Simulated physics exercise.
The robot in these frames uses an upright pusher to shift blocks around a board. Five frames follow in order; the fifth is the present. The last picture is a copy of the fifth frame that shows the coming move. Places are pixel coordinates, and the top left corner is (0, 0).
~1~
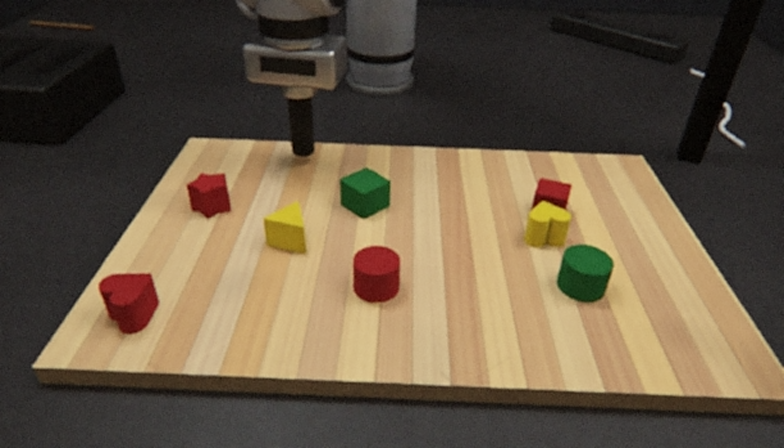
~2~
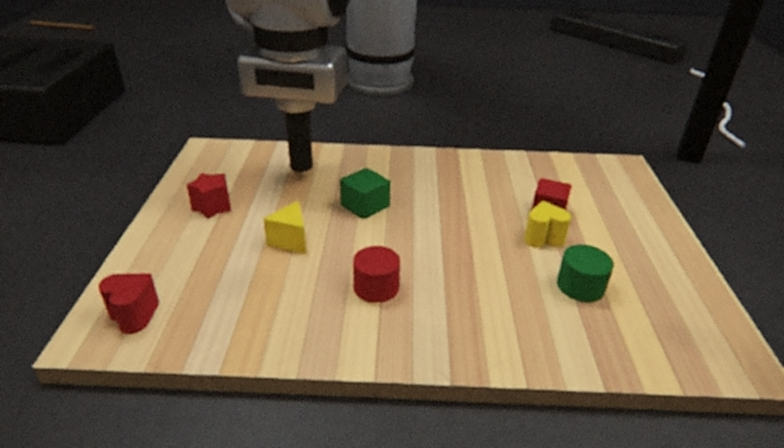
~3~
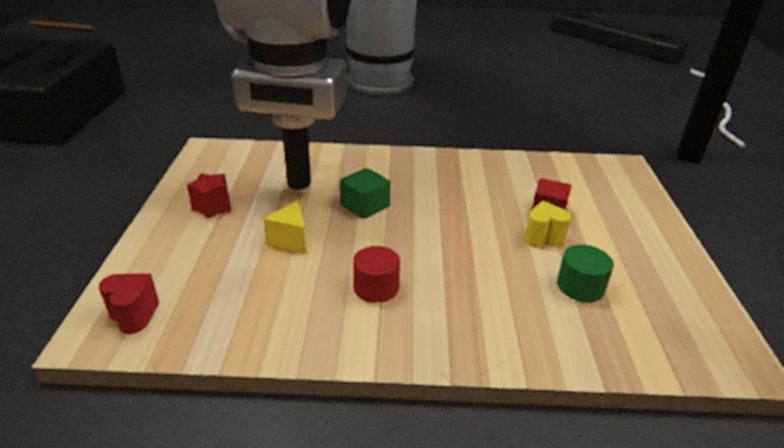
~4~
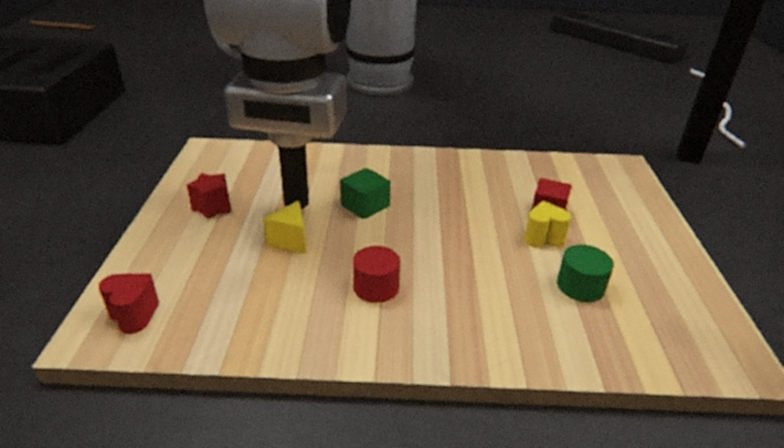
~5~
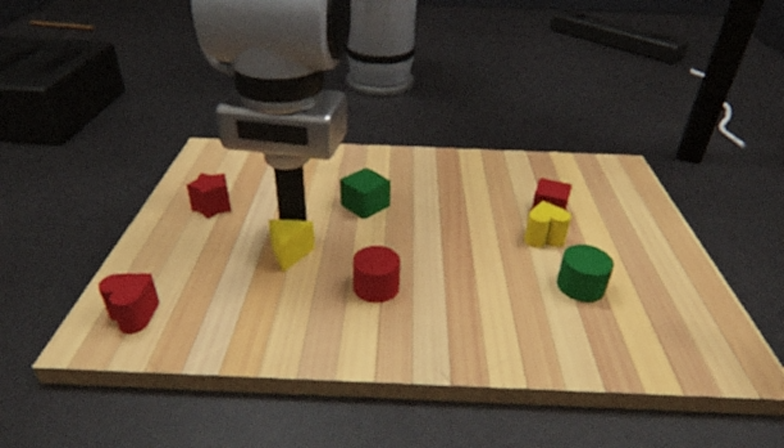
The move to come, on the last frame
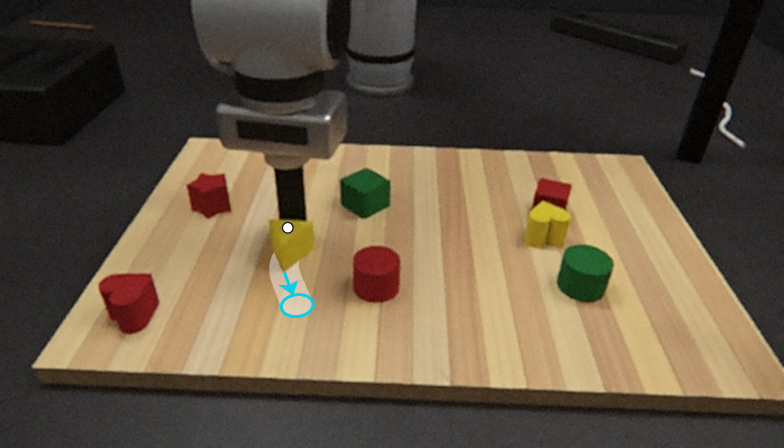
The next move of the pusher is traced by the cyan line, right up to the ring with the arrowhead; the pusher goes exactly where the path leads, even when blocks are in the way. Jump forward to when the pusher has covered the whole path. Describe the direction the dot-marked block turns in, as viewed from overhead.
Viewed from above: Clockwise.
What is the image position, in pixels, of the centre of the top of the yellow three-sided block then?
Answer: (276, 297).
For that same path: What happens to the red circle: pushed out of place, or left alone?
Left in place.
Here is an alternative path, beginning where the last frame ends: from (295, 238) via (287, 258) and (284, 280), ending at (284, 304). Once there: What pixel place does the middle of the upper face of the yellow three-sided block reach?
The middle of the upper face of the yellow three-sided block will lie at about (274, 298) in the picture.
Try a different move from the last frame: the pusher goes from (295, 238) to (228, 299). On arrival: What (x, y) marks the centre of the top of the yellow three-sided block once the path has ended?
Around (275, 259).
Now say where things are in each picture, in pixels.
The first picture shows pusher tip (303, 153); block tops, yellow three-sided block (288, 215); red circle (377, 259).
The second picture shows pusher (301, 168); blocks unchanged.
The third picture shows pusher (299, 185); blocks unchanged.
The fourth picture shows pusher (297, 205); blocks unchanged.
The fifth picture shows pusher (294, 227); yellow three-sided block (288, 228); red circle (377, 259).
Path on the board, from (295, 238) over (284, 270) to (297, 305); the dot is on the yellow three-sided block.
On the path given first. One third of the way, pusher (284, 248); yellow three-sided block (280, 250).
Two thirds of the way, pusher (287, 271); yellow three-sided block (279, 274).
At the end, pusher (296, 294); yellow three-sided block (276, 297), turned 25° clockwise; red circle in place.
